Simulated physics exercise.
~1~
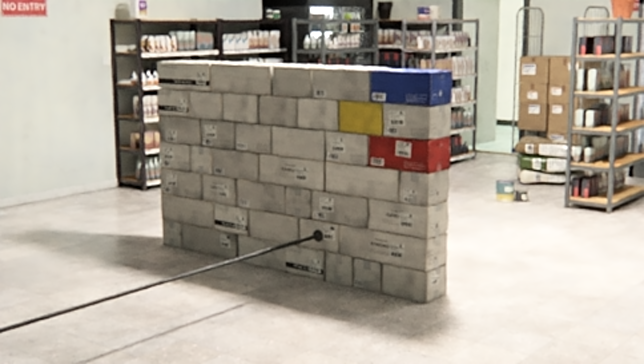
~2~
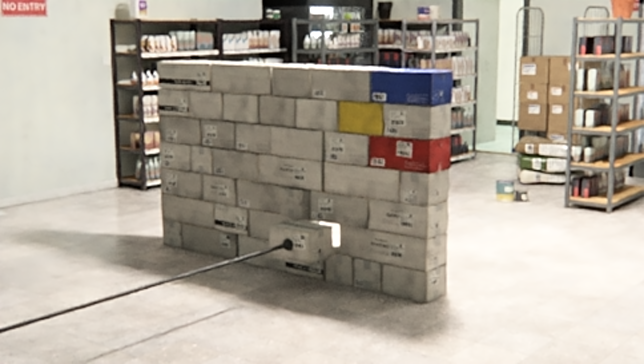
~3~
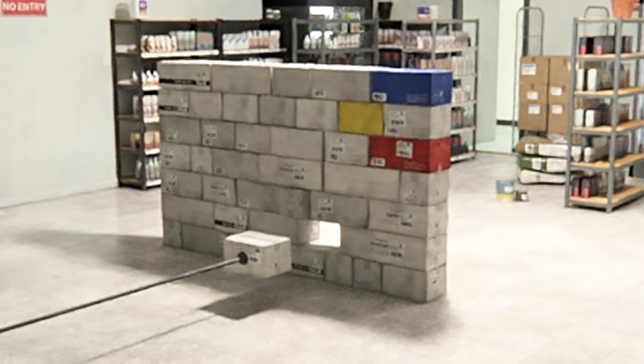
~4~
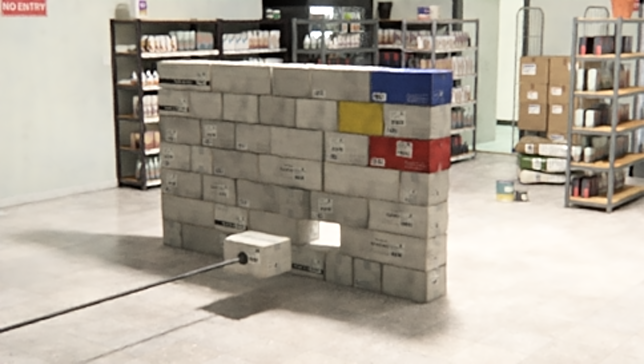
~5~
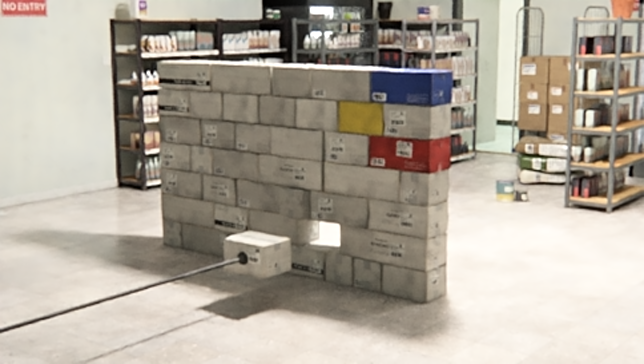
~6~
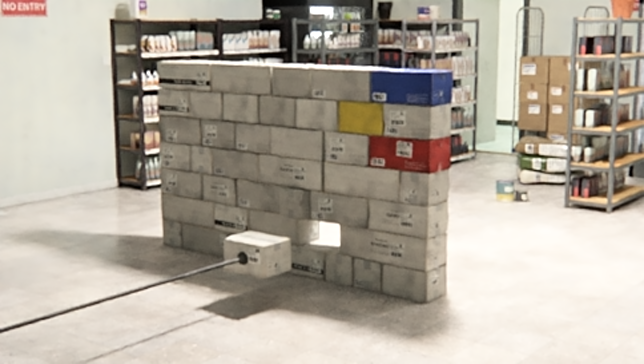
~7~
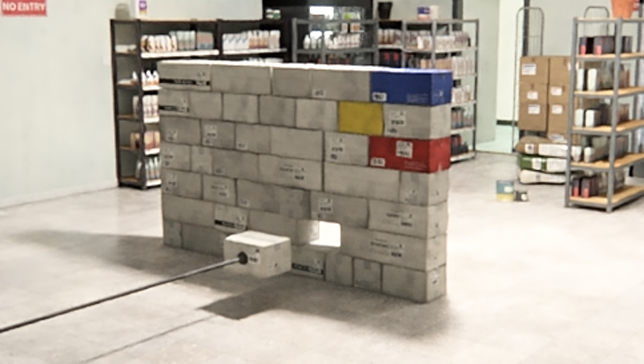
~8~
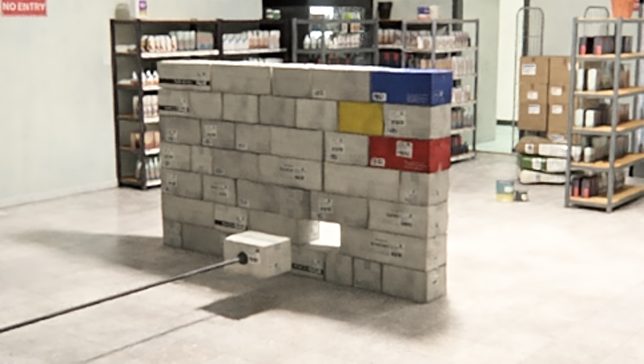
A long thin rod pulls one pale block from a standing wall, leaving a gap.
